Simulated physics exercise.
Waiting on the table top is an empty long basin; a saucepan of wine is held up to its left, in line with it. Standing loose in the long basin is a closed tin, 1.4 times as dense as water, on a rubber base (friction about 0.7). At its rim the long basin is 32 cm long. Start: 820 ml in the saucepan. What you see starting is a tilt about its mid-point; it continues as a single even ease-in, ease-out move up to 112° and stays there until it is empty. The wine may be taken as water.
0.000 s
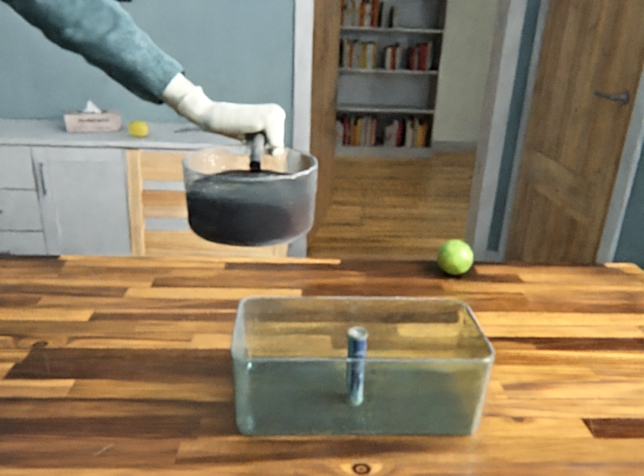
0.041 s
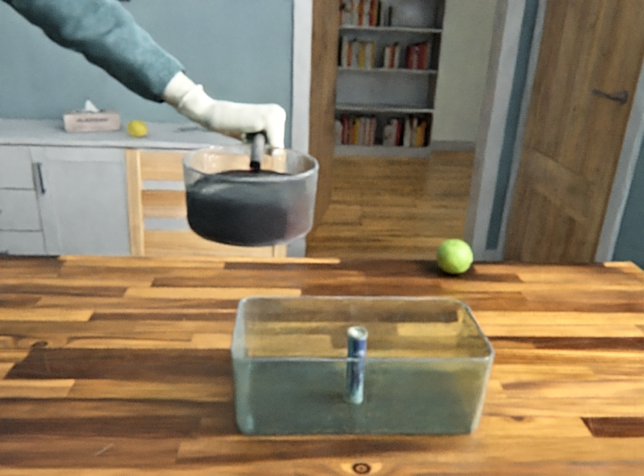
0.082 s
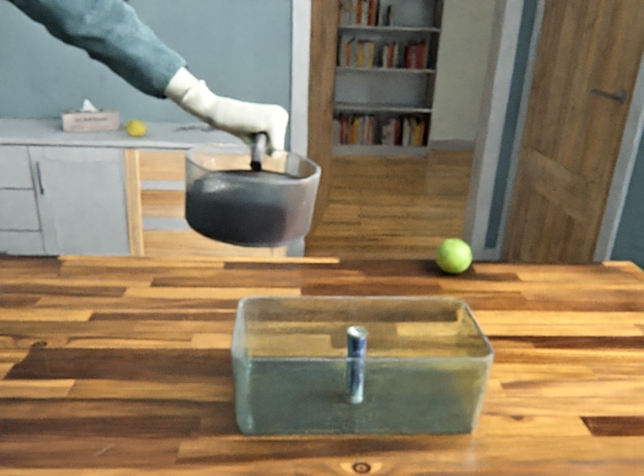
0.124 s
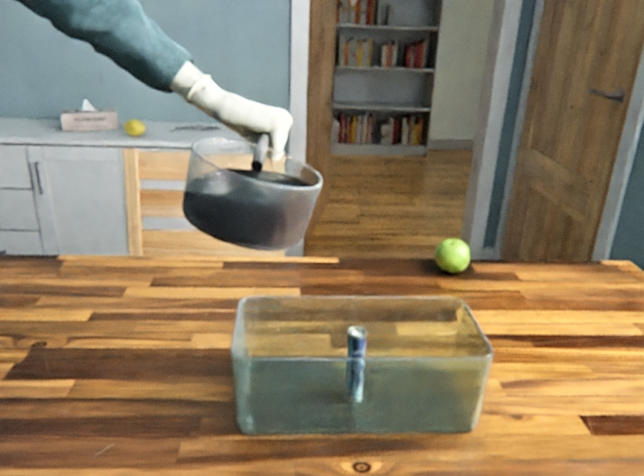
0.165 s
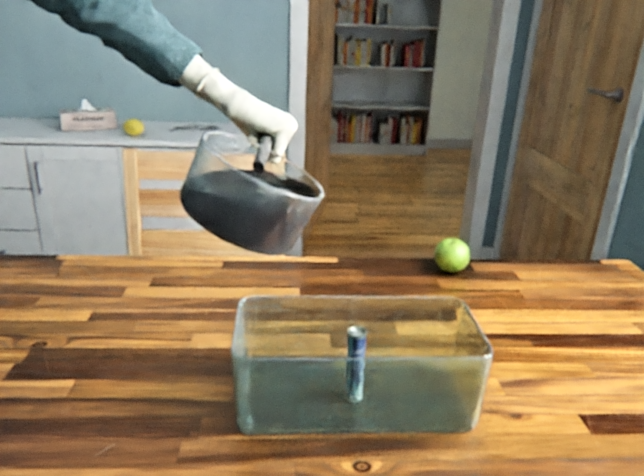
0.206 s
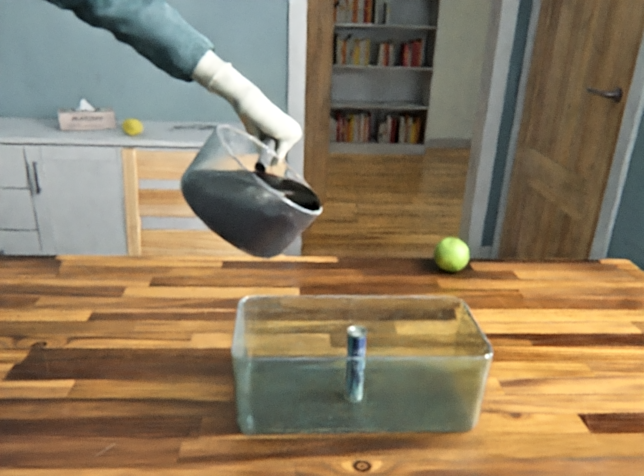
To begin with, a gloved hand holds a saucepan of dark liquid level above and to the left of a clear long basin on a wooden table, a small upright tin inside it. The saucepan then tilts to the right, slowly at first and then faster, until the liquid reaches its lowered rim.
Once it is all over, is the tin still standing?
It tumbles over.
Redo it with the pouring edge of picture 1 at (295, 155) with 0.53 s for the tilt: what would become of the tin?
Then it tips over.
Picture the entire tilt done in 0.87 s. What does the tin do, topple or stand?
Then the tin tumbles.
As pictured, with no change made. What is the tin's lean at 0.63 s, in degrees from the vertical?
Some 5°.
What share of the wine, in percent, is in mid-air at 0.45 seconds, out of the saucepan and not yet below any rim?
60 %.
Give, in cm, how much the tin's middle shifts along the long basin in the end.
The middle of the tin ends some 9.0 cm along the basin.
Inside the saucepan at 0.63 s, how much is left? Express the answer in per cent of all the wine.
I'd say some 4 per cent remains.
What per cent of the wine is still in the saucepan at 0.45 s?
I'd estimate some 22 % remains.
By 0.45 s the tilt is 107° and 21 per cent is still to pour; the tin stands where it began.
By 0.63 s the tilt is 112° and 4 per cent is still to pour; the tin leans 6°.
By 0.82 s the tilt is 112° and 0 per cent is still to pour; the tin leans 37°.
By 1.02 s the tilt is 112° and 0 per cent is still to pour; the tin lies on its side.
At rest the tin lies on its side.
